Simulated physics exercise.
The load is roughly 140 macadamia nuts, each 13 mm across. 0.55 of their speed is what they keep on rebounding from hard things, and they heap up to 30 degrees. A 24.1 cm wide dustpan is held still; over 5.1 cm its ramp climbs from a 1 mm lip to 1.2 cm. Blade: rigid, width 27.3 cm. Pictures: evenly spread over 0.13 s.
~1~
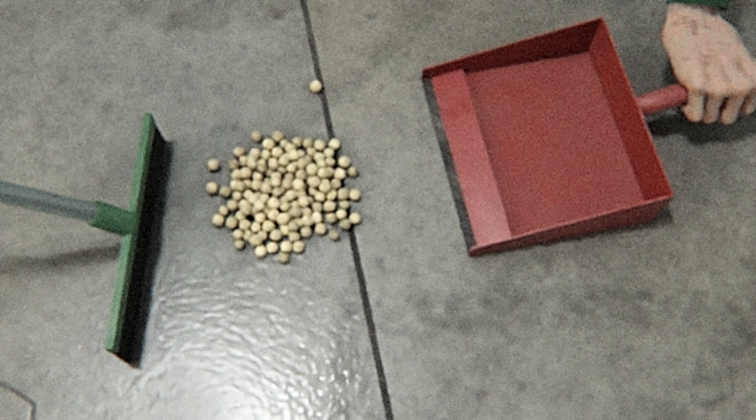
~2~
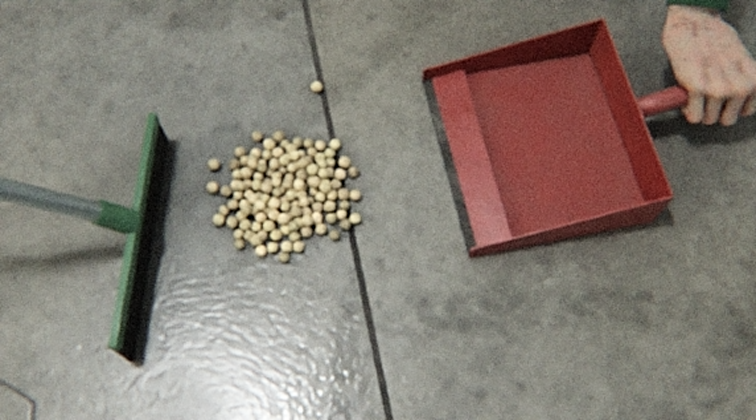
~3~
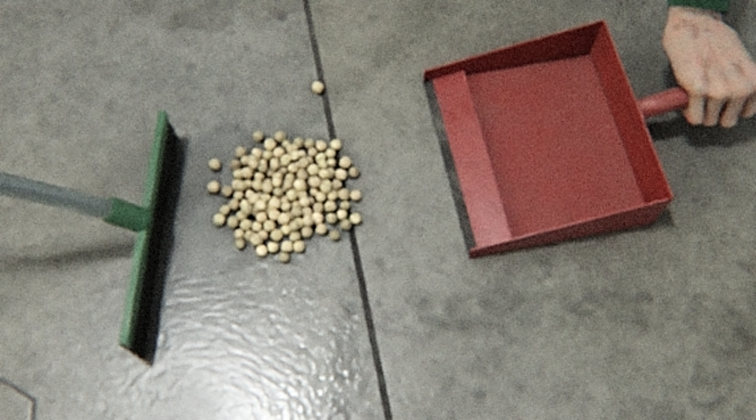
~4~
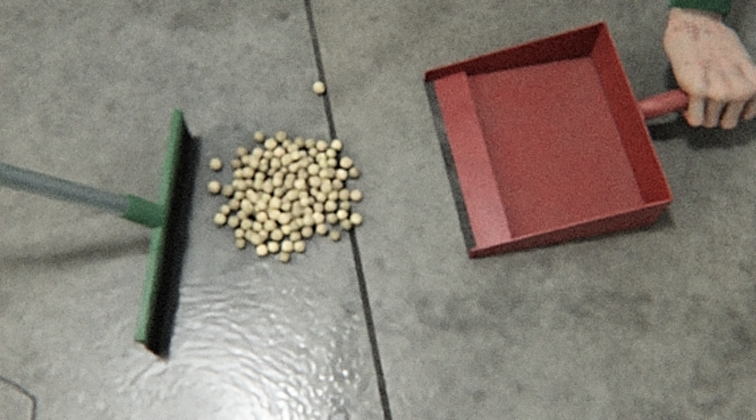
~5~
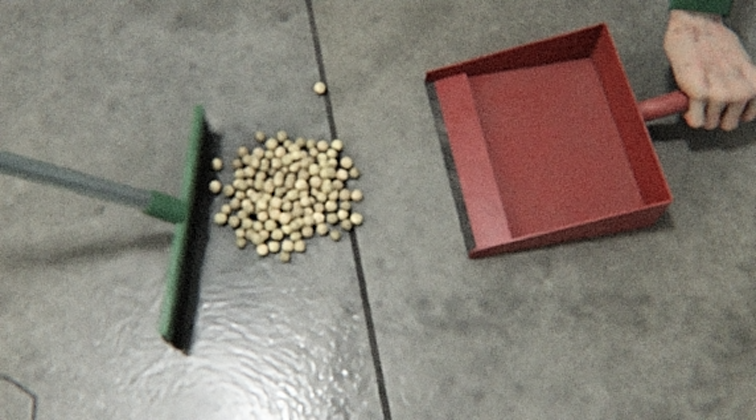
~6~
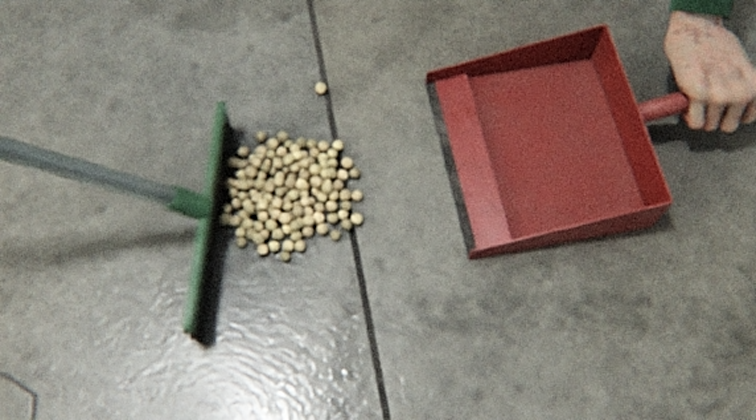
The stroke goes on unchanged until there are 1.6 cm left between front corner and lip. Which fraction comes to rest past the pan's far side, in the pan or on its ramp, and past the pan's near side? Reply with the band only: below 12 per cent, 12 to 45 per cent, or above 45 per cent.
Past the pan's far side: Below 12 per cent; in the pan or on its ramp: Above 45 per cent; past the pan's near side: 12 to 45 per cent.
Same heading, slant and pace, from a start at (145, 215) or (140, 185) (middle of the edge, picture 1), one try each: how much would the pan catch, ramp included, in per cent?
Some 50 and 45 per cent.
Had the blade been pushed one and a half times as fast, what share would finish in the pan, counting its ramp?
Then some 55 in a hundred.
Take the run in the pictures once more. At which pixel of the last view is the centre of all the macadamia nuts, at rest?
Once everything settles, the centre is around (468, 192).
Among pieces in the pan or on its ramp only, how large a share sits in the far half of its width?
Roughly 30 percent.
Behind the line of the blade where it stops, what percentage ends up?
5 %.
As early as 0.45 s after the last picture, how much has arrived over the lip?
I'd say around 60 in a hundred has made it so far.
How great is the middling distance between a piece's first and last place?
24 cm or so.
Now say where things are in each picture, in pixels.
Blade from (113, 348) to (150, 121), moved 0.0 cm, 0 of the pieces shifted so far; middle of the pieces at (281, 189); pan at (548, 145), in the first picture.
Blade from (116, 346) to (154, 120), moved 0.3 cm, 0 of the pieces shifted so far; middle of the pieces at (282, 189), in the second picture.
Blade from (126, 343) to (164, 119), moved 1.3 cm, 0 of the pieces shifted so far; middle of the pieces at (282, 189), in the third picture.
Blade from (142, 339) to (179, 116), moved 2.9 cm, 0 of the pieces shifted so far; middle of the pieces at (283, 189), in the fourth picture.
Blade from (165, 334) to (200, 113), moved 5.3 cm, 0 of the pieces shifted so far; middle of the pieces at (284, 189), in the fifth picture.
Blade from (189, 329) to (222, 109), moved 7.7 cm, 7 of the pieces shifted so far; middle of the pieces at (284, 189); pan at (550, 150), in the sixth picture.
Then, 0.14 s after the last picture, middle of the blade 15 cm from the lip; 0 % over the lip, far side 0 %, near side 5 %.
Then, 0.23 s after the last picture, middle of the blade 7 cm from the lip; 5 % over the lip, far side 5 %, near side 10 %.
Then, 0.45 s after the last picture, middle of the blade 5 cm from the lip; 60 % over the lip, far side 5 %, near side 15 %.
In the end, far side 5 %, pan 50 %, near side 15 %, in front of the lip or behind the blade 30 %.
